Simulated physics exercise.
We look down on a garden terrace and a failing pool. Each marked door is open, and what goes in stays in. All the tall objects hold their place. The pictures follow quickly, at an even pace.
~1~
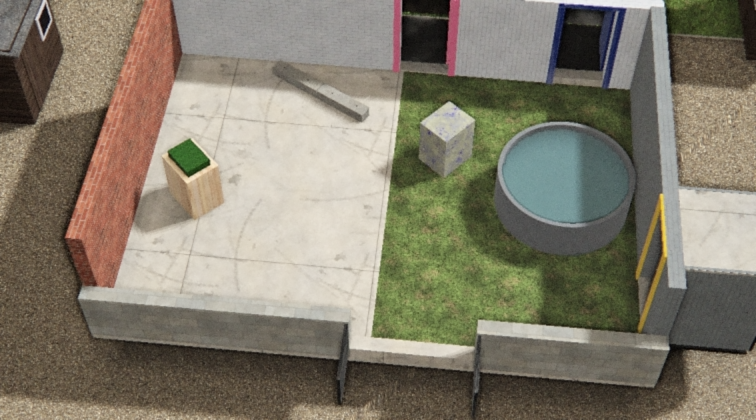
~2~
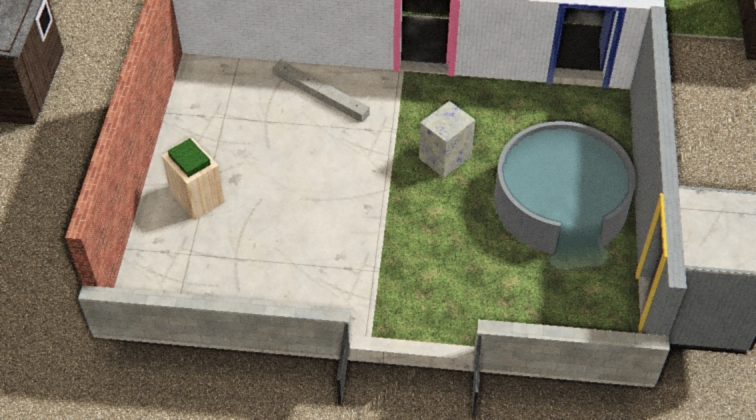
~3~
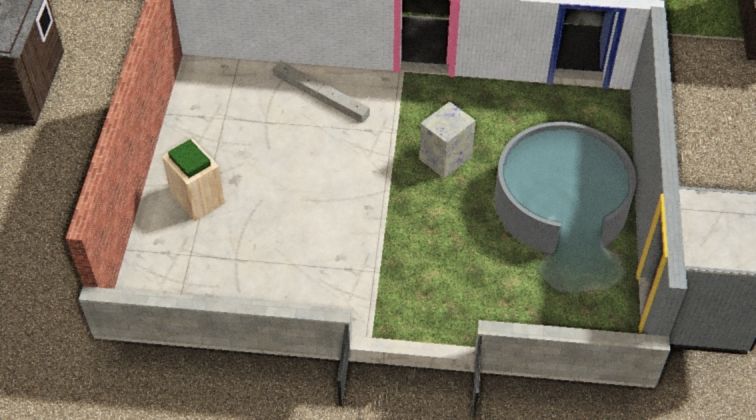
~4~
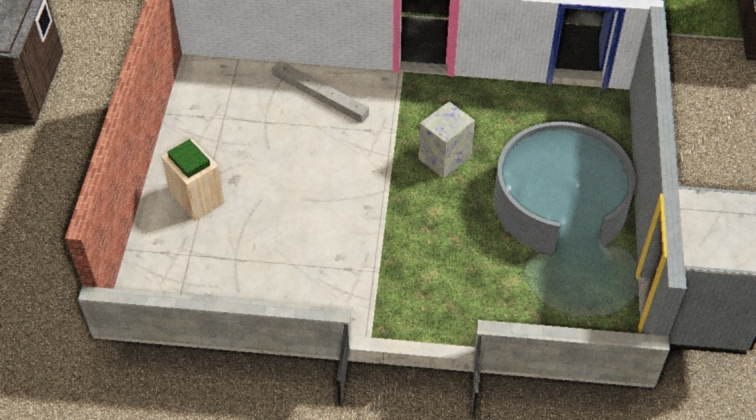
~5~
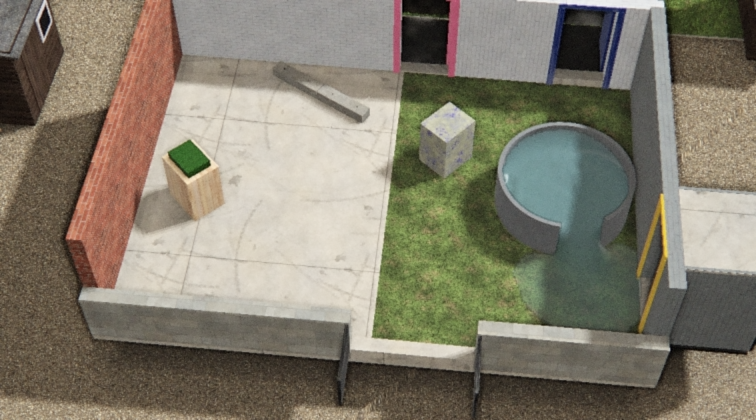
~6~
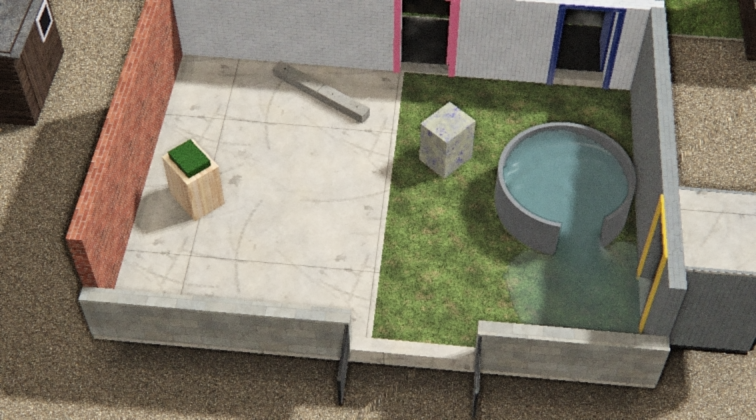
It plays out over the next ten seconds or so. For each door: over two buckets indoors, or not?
The blue door admits no more than that; the pink door admits no more than that; the yellow door lets in a lot.
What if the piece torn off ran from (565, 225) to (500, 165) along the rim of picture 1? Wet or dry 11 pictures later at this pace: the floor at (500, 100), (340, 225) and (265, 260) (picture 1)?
In that order: Free of water, covered, wet.
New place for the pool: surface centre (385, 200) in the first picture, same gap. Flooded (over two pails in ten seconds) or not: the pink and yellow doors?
The pink door is under, the yellow door is under.
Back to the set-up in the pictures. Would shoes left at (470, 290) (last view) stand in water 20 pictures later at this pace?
Verdict: Under water.
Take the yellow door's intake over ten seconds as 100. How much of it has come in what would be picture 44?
Near 80 in a hundred.
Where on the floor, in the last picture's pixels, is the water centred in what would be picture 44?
Roughly at (518, 253).
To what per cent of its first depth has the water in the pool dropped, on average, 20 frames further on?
Roughly 46 per cent.
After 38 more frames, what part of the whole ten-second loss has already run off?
Some 70 per cent.
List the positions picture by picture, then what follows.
The first picture shows the pool at (566, 176) is whole and still.
In the second picture, the front is at (552, 260), out from the gap at (579, 241).
In the third picture, water pours out at (579, 244) and has run to (556, 286).
In the fourth picture, water pours out at (579, 244) and has run to (613, 310).
In the fifth picture, the front is at (610, 332), out from the gap at (579, 244).
In the sixth picture, water pours out at (579, 244) and has run to a hidden place.
A moment on, water covers 10 % of the floor; the blue door not reached, the pink door not reached, the yellow door over two buckets in.
Next, water covers 15 % of the floor; the blue door not reached, the pink door not reached, the yellow door far over two buckets in.
Then, water covers 25 % of the floor; the blue door not reached, the pink door not reached, the yellow door far over two buckets in.
Later, water covers 45 % of the floor; the blue door not reached, the pink door not reached, the yellow door far over two buckets in.
In the end, water covers 70 % of the floor; the blue door not reached, the pink door not reached, the yellow door far over two buckets in.
